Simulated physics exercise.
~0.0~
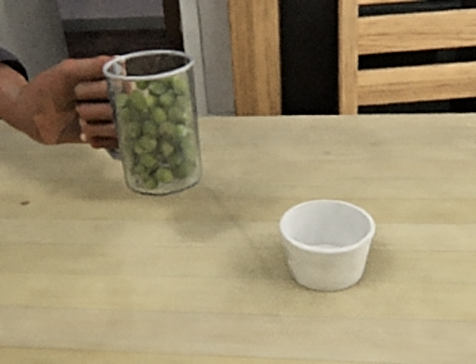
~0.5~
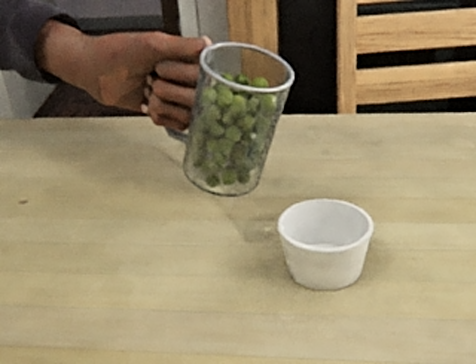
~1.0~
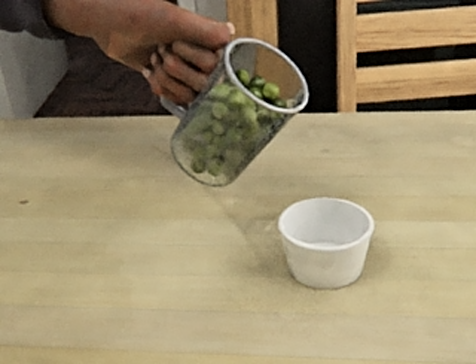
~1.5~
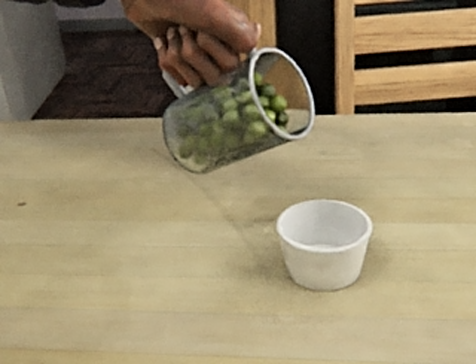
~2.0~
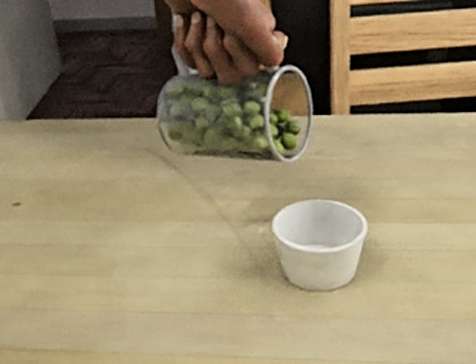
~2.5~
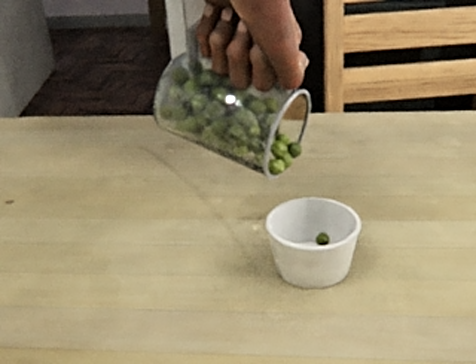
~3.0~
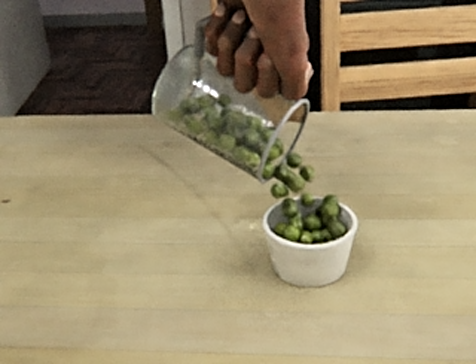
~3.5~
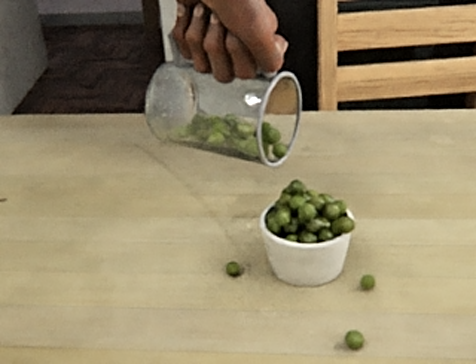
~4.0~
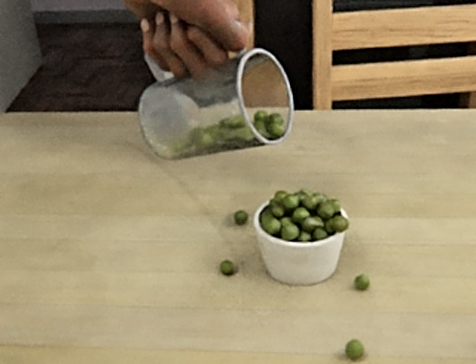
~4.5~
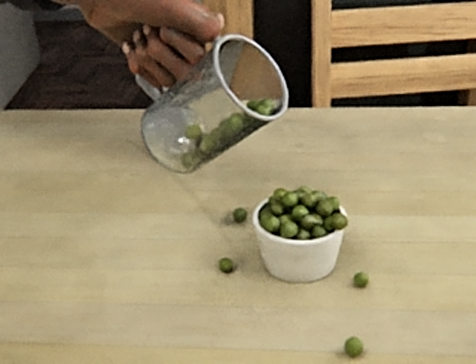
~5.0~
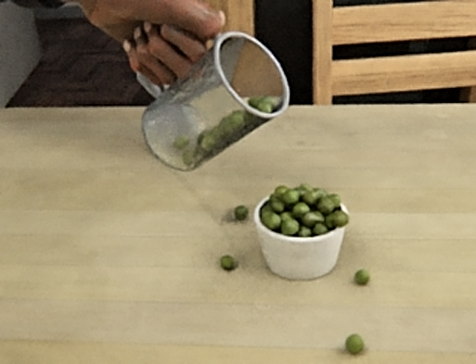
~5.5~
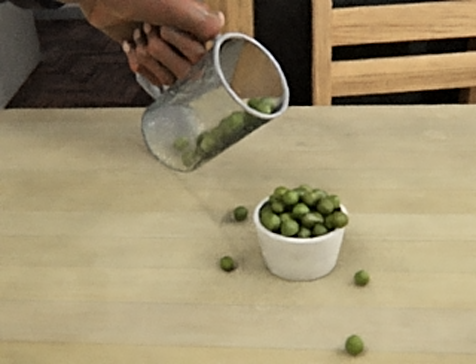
On a pale wooden table, a hand tipped a clear mug of small green olives over a little white dish until they tumbled out and heaped it full, then tilted the mug partway back, leaving four strays on the table and some still inside.
